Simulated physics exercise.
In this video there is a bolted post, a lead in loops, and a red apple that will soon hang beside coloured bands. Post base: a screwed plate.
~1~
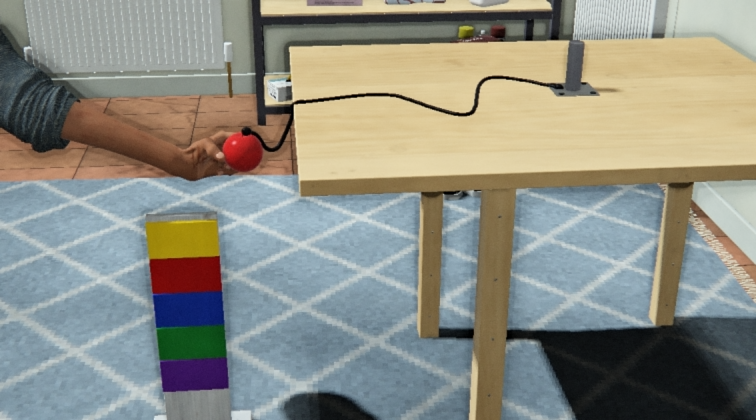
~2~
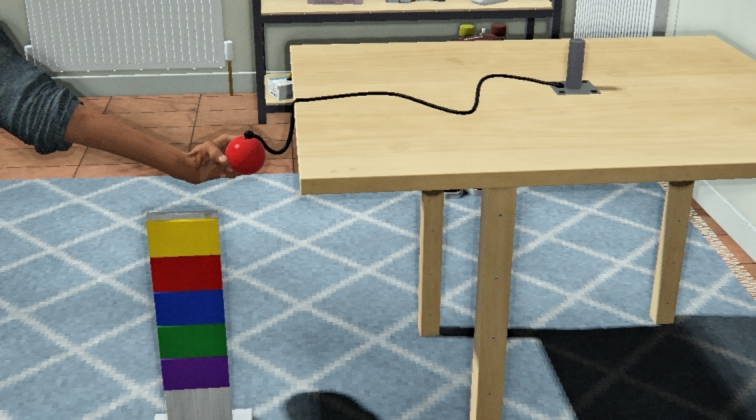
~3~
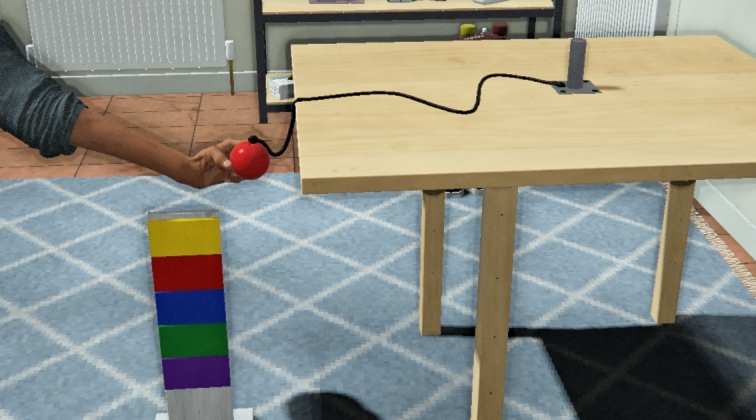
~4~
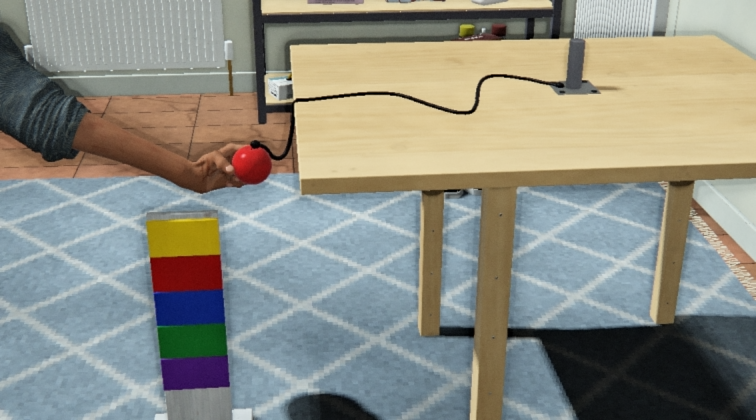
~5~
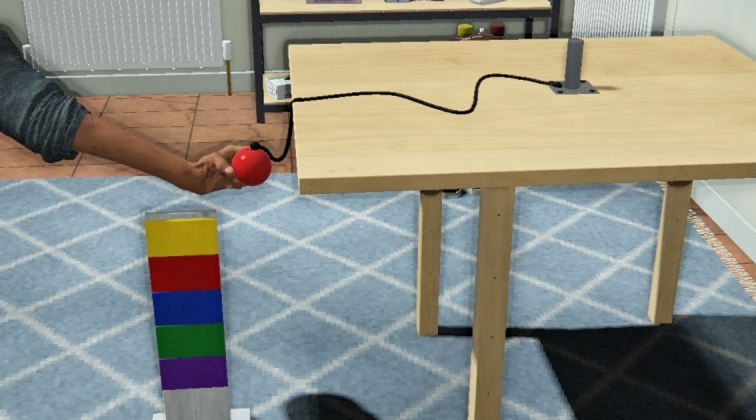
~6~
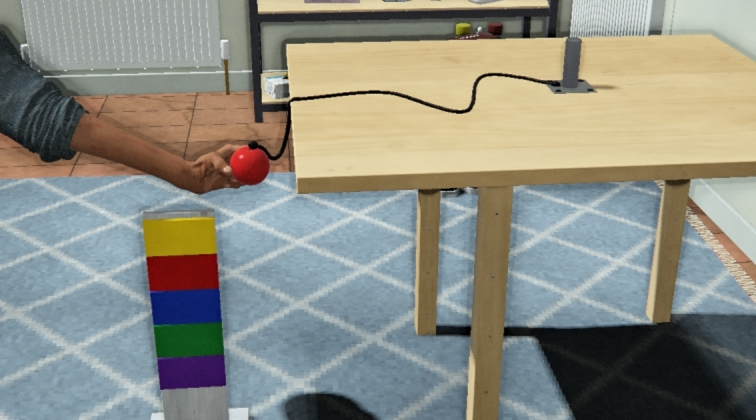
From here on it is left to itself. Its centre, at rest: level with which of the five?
Green.
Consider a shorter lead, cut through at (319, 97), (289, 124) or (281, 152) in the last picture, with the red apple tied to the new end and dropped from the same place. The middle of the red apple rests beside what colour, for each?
Try 1 - yellow; try 2 - red; try 3 - blue.
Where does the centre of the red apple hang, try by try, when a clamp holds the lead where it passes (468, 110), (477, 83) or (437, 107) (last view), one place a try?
(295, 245), (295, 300), (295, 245).
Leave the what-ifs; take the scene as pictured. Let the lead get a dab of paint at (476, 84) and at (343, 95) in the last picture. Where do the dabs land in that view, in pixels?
First: (448, 93). Second: (294, 176).
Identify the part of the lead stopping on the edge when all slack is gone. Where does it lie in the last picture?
Close to (411, 99).
A little later, apple near (314, 324); level with green.
Next, apple near (289, 322); level with green.
When it is over, apple near (301, 322); level with green. At green.
